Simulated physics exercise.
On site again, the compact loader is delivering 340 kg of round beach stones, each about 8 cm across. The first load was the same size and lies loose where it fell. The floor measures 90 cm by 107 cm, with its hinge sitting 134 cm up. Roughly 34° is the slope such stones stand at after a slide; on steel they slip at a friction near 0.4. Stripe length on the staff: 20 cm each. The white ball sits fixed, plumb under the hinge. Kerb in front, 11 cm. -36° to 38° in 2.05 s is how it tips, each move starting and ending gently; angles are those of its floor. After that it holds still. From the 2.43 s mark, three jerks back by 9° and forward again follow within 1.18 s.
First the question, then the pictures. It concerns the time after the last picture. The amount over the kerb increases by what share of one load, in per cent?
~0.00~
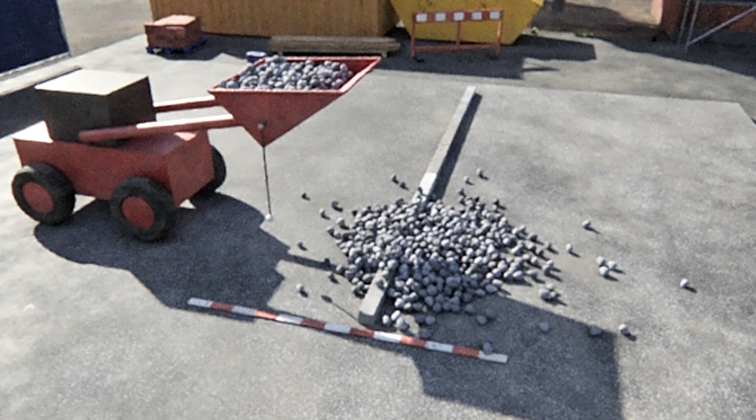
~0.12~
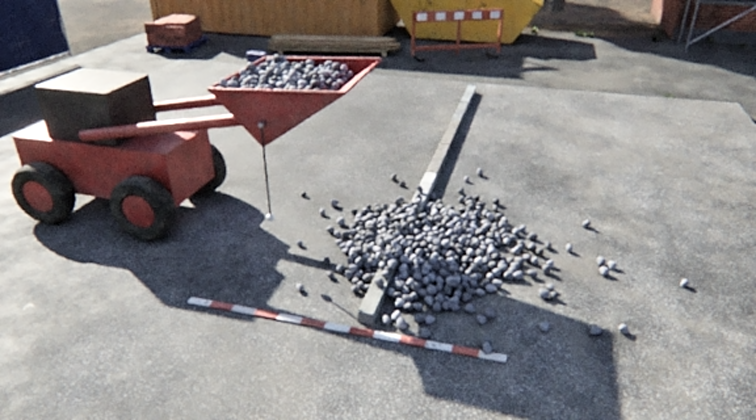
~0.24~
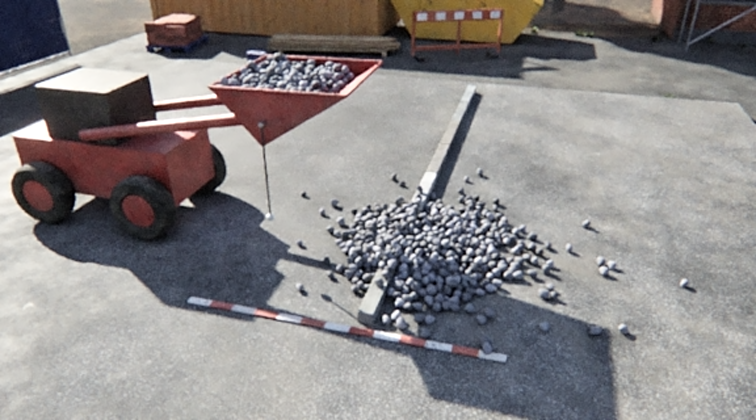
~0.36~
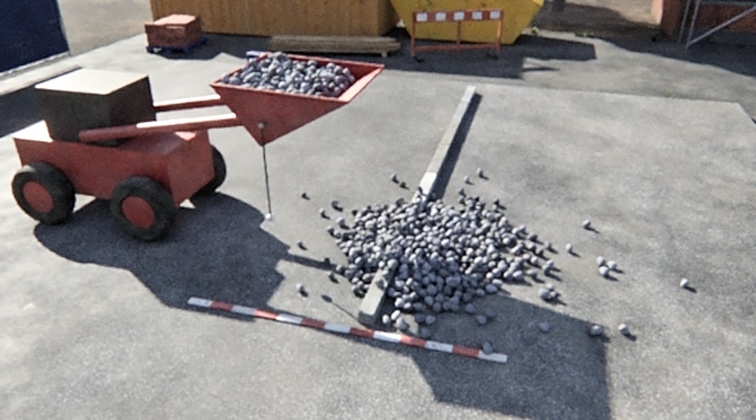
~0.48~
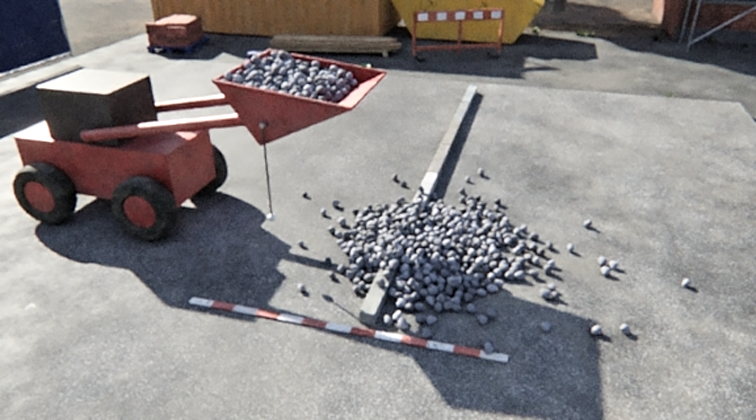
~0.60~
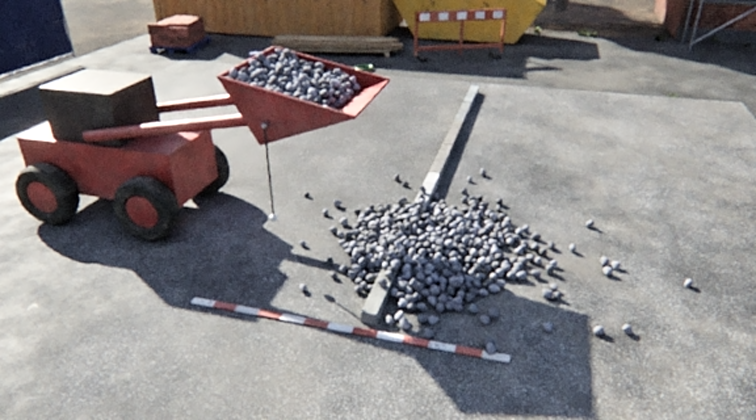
By about 36 per cent of a load.
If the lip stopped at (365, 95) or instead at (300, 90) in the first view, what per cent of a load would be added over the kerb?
Around 70 and 5 percent respectively.
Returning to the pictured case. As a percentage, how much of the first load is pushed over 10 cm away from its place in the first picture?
Roughly 15 % of them.
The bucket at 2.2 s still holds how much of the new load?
It still holds about 20 per cent.
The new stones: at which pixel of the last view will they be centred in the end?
In the last view, somewhere near (391, 233).
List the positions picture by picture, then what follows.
In the first picture, lip at (344, 93), floor tilted -36°, highest stones at (290, 67). The earlier load is highest near (409, 233), 19 cm above ground level, 31 % on this side of the kerb, 68 % over the kerb.
In the second picture, lip at (345, 93), floor tilted -35°, highest stones at (285, 67); the stones move at 0.0 m/s on average.
In the third picture, lip at (346, 97), floor tilted -33°, highest stones at (286, 65); the stones move at 0.1 m/s on average.
In the fourth picture, the bucket is at -30°, its lip at (348, 102); the top of the load is at (275, 63); the stones move at 0.1 m/s on average.
In the fifth picture, lip at (351, 109), floor tilted -26°, highest stones at (276, 62); the stones move at 0.1 m/s on average.
In the sixth picture, lip at (355, 117), floor tilted -21°, highest stones at (275, 58); the stones move at 0.2 m/s on average.
After 1.5 s the floor is at 27°; in per cent of one load, 93 in the bucket, 39 on this side of the kerb, 68 over the kerb; the foremost stones are at (613, 273).
After 2.2 s the floor is at 38°; in per cent of one load, 20 in the bucket, 101 on this side of the kerb, 80 over the kerb; the foremost stones are at (613, 273).
After 4.1 s the floor is at 38°; in per cent of one load, 0 in the bucket, 95 on this side of the kerb, 105 over the kerb; the foremost stones are at (613, 273).
After 6.6 s the floor is at 38°; in per cent of one load, 0 in the bucket, 95 on this side of the kerb, 105 over the kerb; the foremost stones are at (613, 273). Net gain over the kerb, 36.
